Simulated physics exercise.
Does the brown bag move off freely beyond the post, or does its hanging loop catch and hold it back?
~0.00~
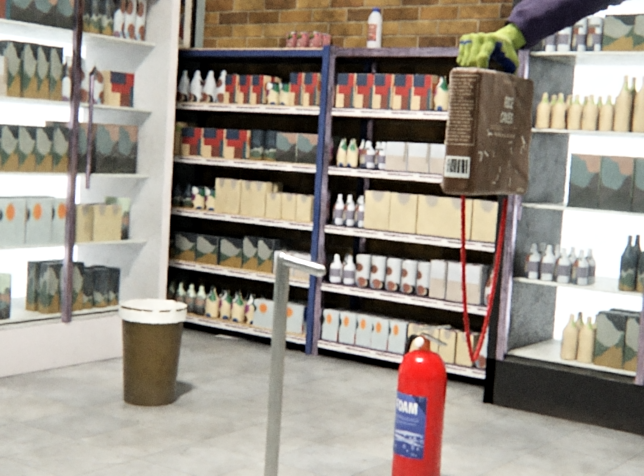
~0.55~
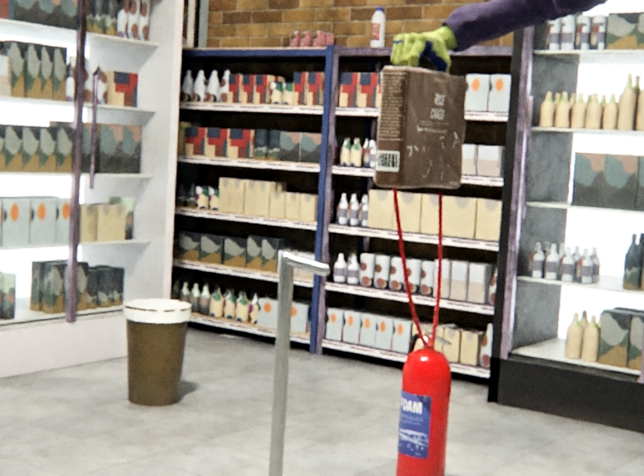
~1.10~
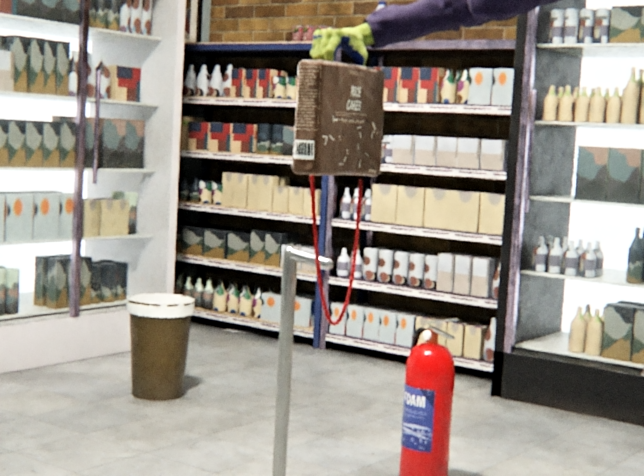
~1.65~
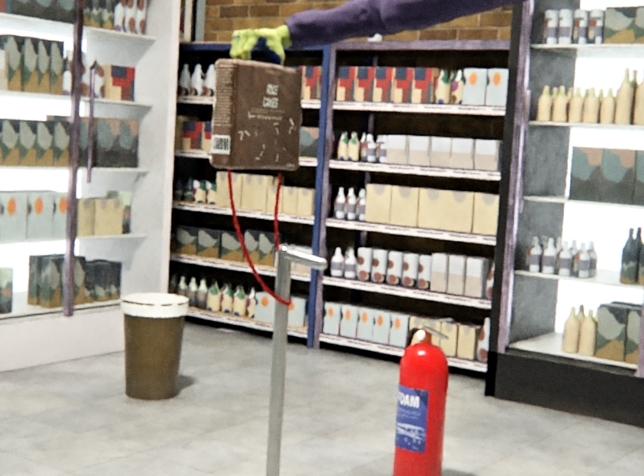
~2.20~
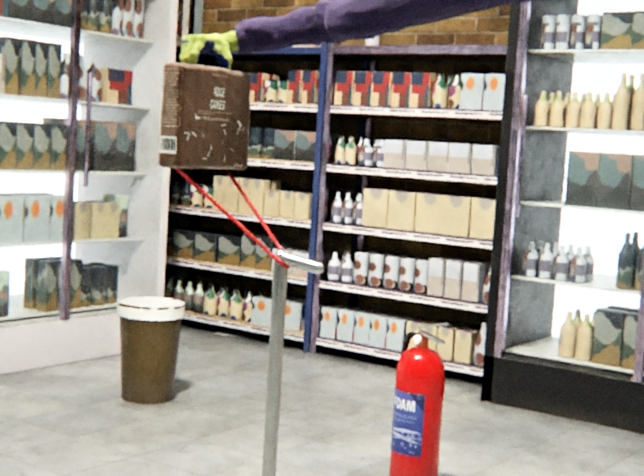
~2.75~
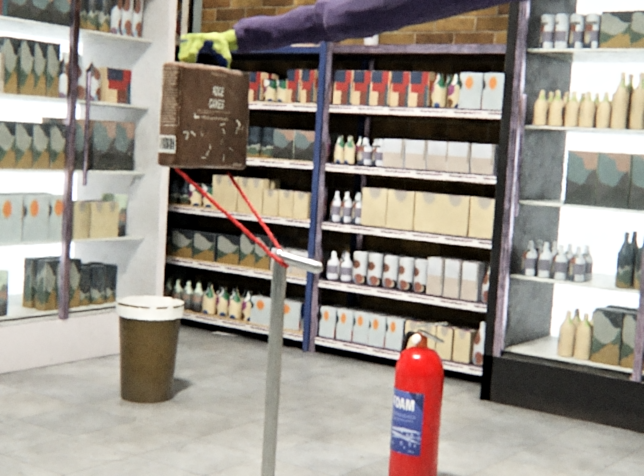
The hanging loop catches on the post and pulls tight, holding the brown bag back just past it.
